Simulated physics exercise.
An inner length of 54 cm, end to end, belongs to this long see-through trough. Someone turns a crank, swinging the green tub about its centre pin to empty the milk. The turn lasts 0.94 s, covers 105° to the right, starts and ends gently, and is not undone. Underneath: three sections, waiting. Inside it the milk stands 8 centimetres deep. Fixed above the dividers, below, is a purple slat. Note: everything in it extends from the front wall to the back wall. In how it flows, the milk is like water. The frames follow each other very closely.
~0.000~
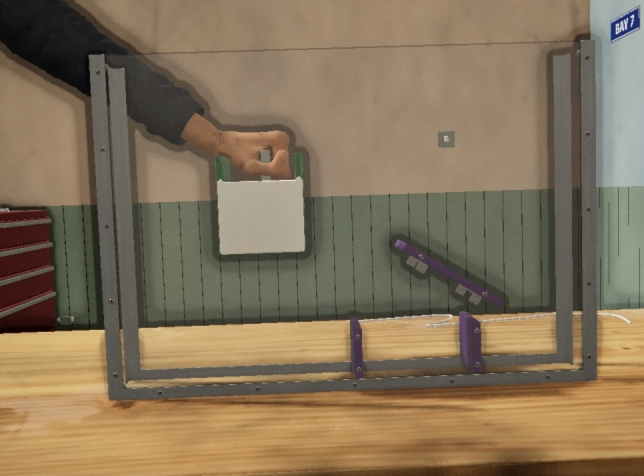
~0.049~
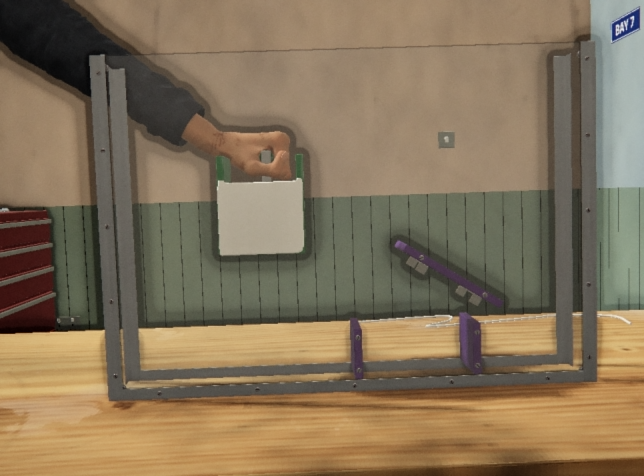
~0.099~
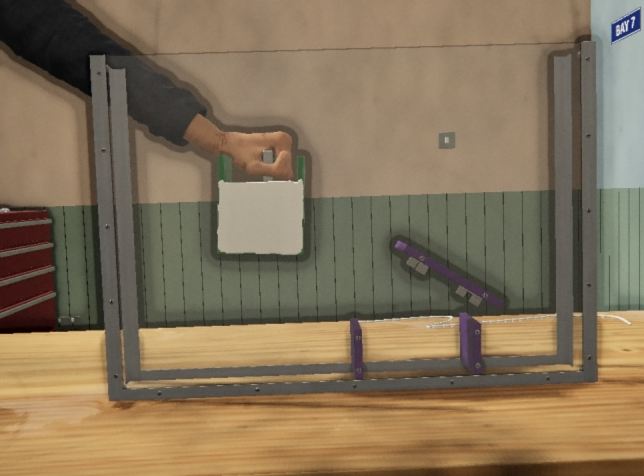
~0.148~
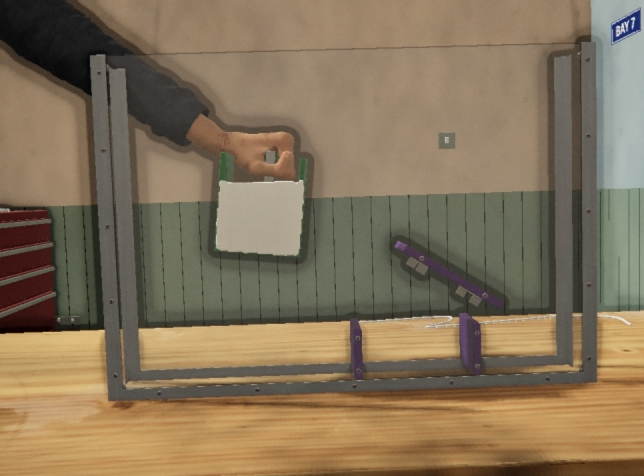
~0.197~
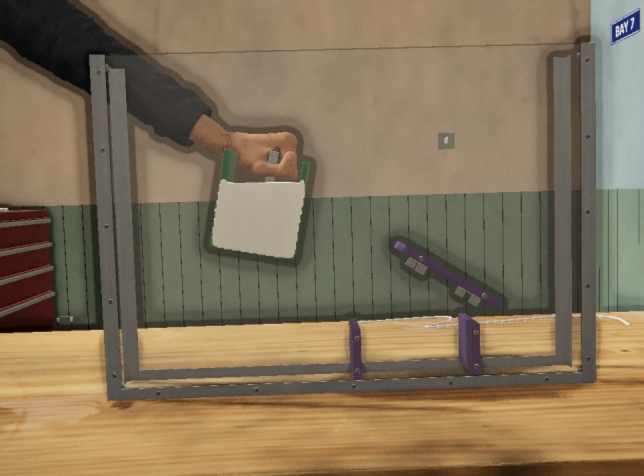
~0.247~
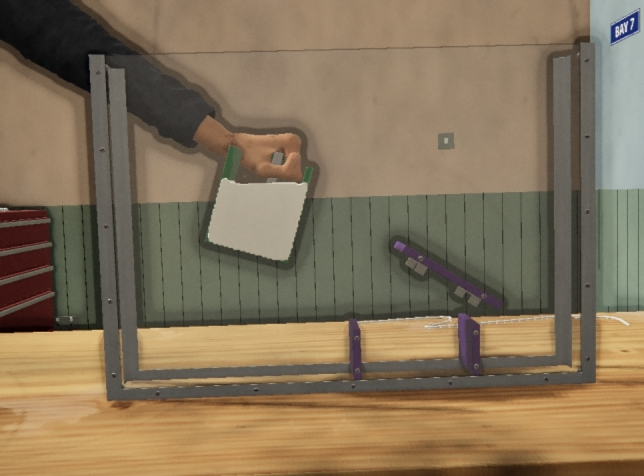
At first, a hand holds a green tub of white milk upright above a long see-through trough with purple dividers, a tilted purple slat hanging to the right. The hand then turns the tub slowly clockwise, gradually faster, until it leans to the right, the milk still inside.
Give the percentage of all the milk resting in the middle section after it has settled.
Close to 80 per cent.
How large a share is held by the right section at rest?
About 10 %.
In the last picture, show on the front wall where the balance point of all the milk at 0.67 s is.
At about (280, 230).
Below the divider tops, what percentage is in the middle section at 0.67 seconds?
About 6 percent.
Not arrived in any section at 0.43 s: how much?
About 100 %.
After 0.43 s 100 per cent has yet to come down; below, left 0, middle 0, right 0.
After 0.67 s 94 per cent has yet to come down; below, left 0, middle 6, right 0.
After 0.98 s 27 per cent has yet to come down; below, left 5, middle 67, right 1.
In the end the left section holds 11, the middle 80 and the right 9 per cent.
